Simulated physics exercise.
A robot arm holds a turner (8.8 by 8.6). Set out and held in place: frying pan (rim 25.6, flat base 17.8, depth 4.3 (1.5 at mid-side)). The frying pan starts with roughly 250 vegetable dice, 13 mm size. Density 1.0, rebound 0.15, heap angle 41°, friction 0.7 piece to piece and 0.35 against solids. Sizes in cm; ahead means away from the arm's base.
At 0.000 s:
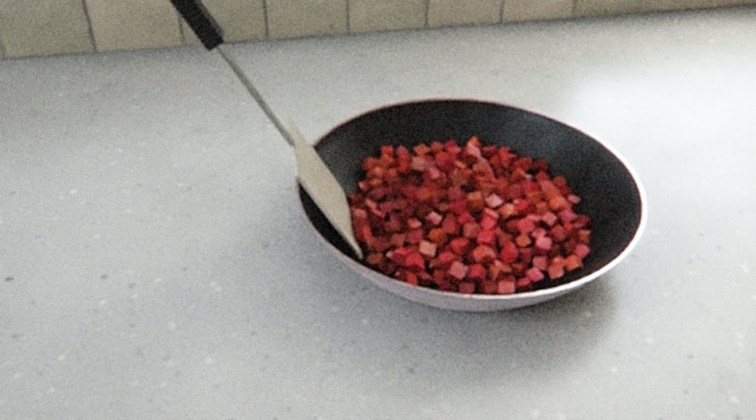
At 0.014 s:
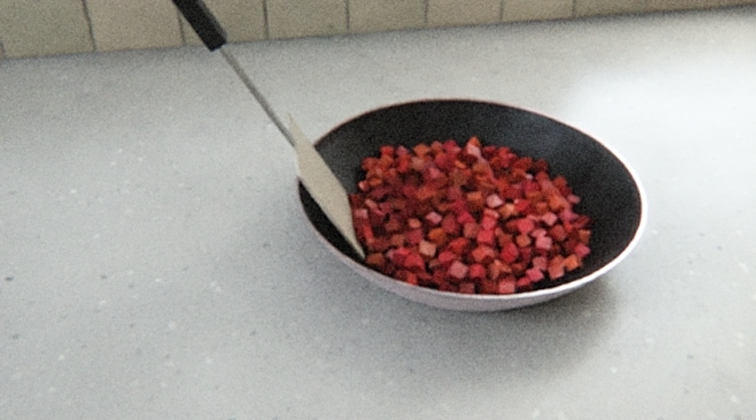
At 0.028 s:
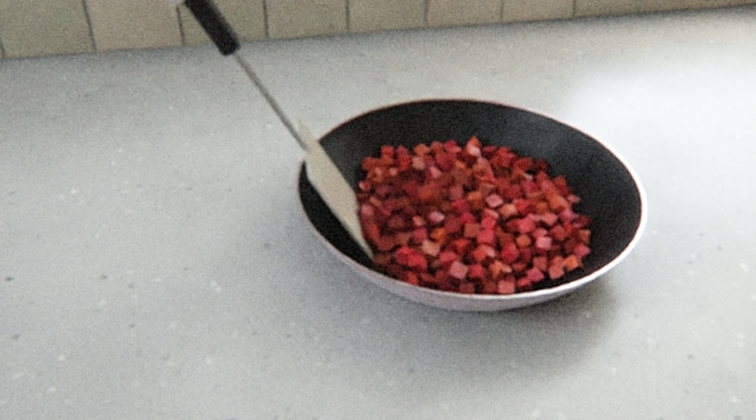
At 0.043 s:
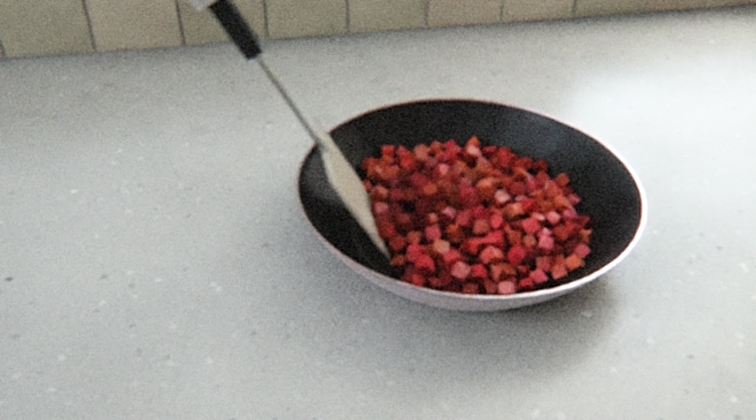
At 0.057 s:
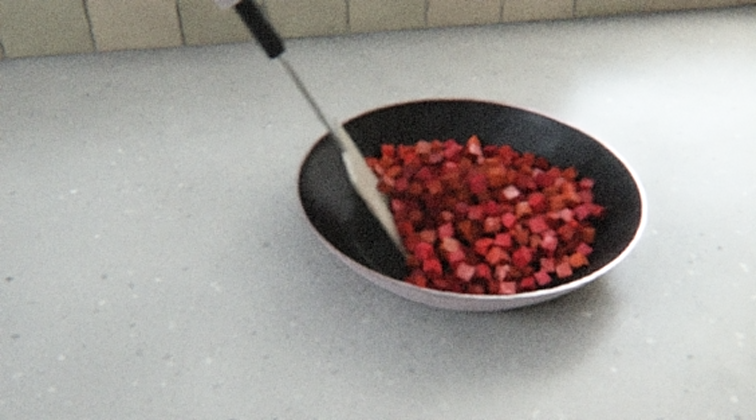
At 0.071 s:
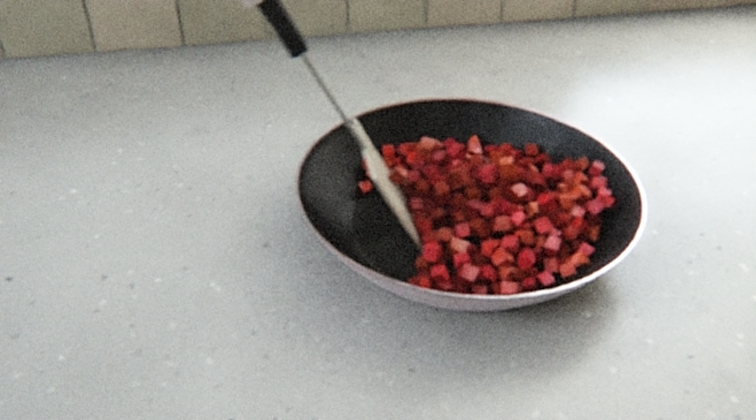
A pale grey speckled countertop with a strip of beige tiles behind it is seen from above at an angle, in a steady view. A black frying pan with a light rim sits right of centre, holding a heap of small red and pink vegetable dice, with a black-handled, cream-bladed turner at its left side. The turner slides rightward through the pan, slowly at first, pushing the dice to the right and baring dark surface behind it.
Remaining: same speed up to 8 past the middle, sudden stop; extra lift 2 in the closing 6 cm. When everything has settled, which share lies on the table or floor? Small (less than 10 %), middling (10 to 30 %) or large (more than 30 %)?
On the table or floor the share is large, more than 30 %.
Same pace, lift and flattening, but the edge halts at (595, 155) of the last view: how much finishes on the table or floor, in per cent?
About 55 per cent.
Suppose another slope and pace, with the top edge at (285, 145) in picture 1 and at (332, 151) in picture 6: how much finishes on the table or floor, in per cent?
About 25 per cent.
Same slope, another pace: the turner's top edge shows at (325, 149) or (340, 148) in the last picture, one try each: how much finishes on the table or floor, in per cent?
About 10 and 30 per cent.
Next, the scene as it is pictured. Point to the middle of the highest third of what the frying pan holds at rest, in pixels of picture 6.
At about (560, 204).
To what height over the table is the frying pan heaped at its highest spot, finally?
Some 4.5 cm.
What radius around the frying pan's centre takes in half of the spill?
About 24 cm.
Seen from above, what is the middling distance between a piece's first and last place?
About 11 cm.
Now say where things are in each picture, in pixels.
Turner top edge at (290, 141), sloping 62°; upper third of the load around (457, 204), from x 355 to 585, top at y 145; 252 in the frying pan, in the first frame.
Turner top edge at (293, 142), sloping 62°; upper third of the load around (457, 204), from x 355 to 585, top at y 145, in the second frame.
Turner top edge at (304, 146), sloping 62°; upper third of the load around (455, 205), from x 365 to 585, top at y 145, in the third frame.
Turner top edge at (323, 148), sloping 62°; upper third of the load around (456, 198), from x 365 to 585, top at y 145, in the fourth frame.
Turner top edge at (343, 147), sloping 62°; upper third of the load around (472, 191), from x 365 to 600, top at y 145, in the fifth frame.
Turner top edge at (363, 145), sloping 62°; upper third of the load around (497, 186), from x 365 to 610, top at y 145; 252 in the frying pan, in the sixth frame.
After 0.11 s, sloping 62°, highest piece 6 above the table; 252 in the frying pan.
After 0.15 s, sloping 62°, highest piece 7 above the table; 245 in the frying pan, 7 on the blade or in flight.
After 0.37 s, sloping 62°, highest piece 9 above the table; 147 in the frying pan, 70 on the table or floor, 35 on the blade or in flight.
After 1.42 s, sloping 62°, highest piece 5 above the table; 147 in the frying pan, 105 on the table or floor.
At rest, 147 in the frying pan, 105 on the table or floor. That is 42 % on the table or floor.
